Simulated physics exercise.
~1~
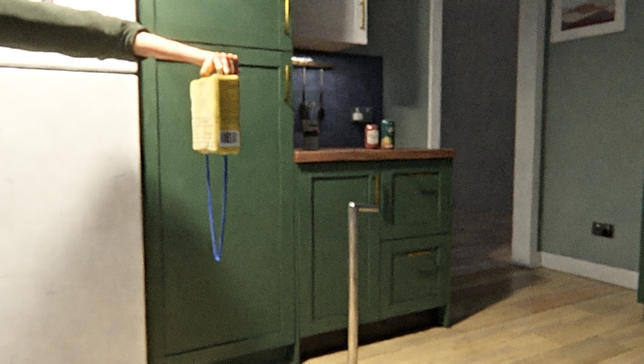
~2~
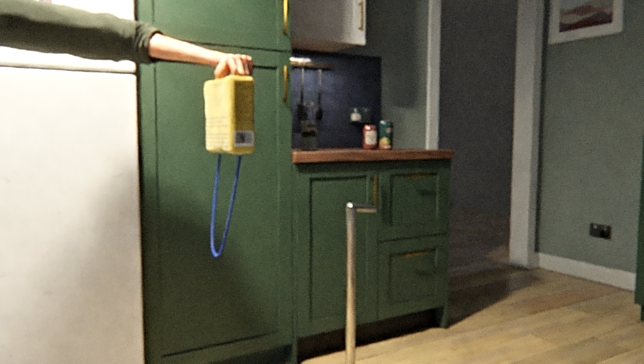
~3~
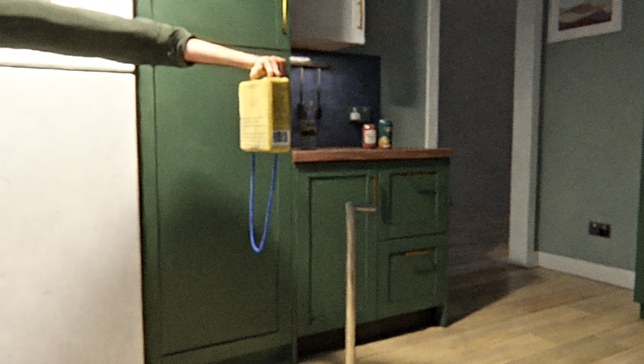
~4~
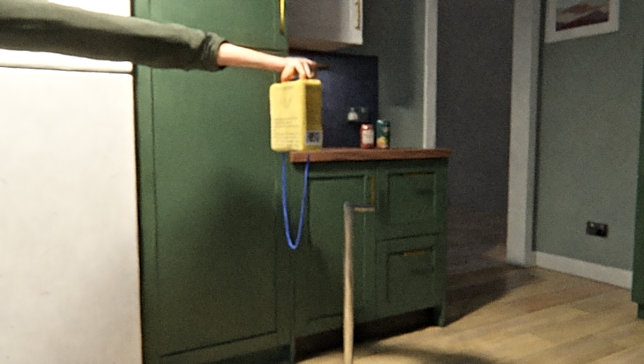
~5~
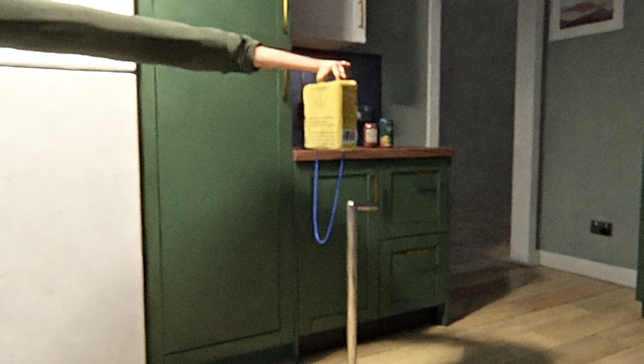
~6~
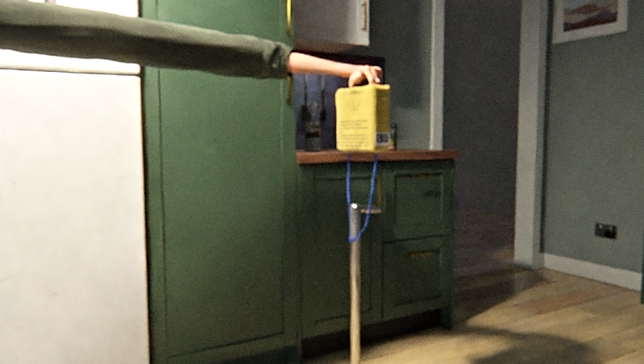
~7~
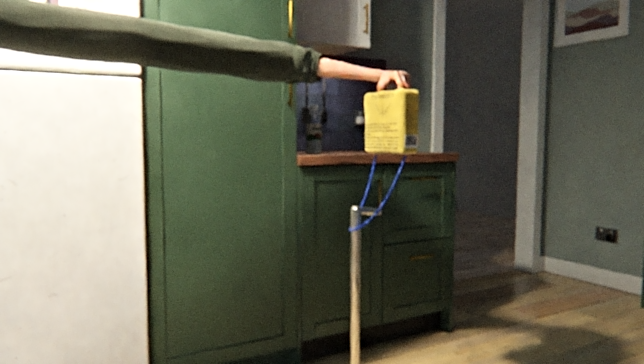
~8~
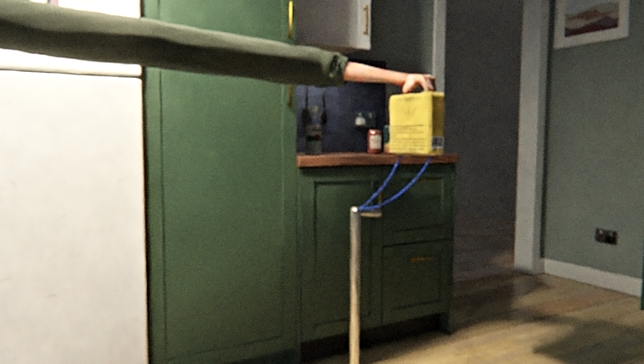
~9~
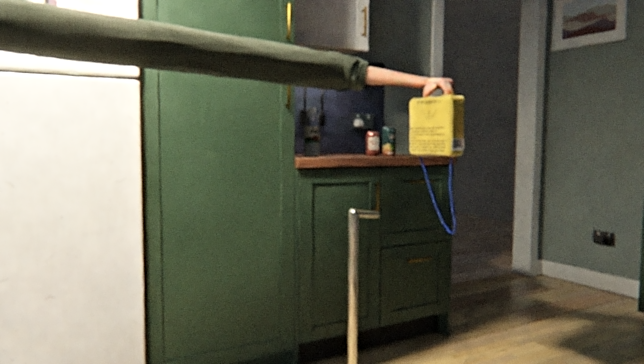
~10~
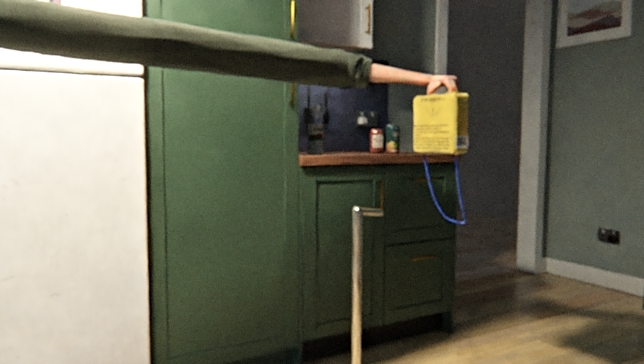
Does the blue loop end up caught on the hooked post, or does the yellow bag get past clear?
The yellow bag gets past clear, with its blue loop hanging free to the right of the post.
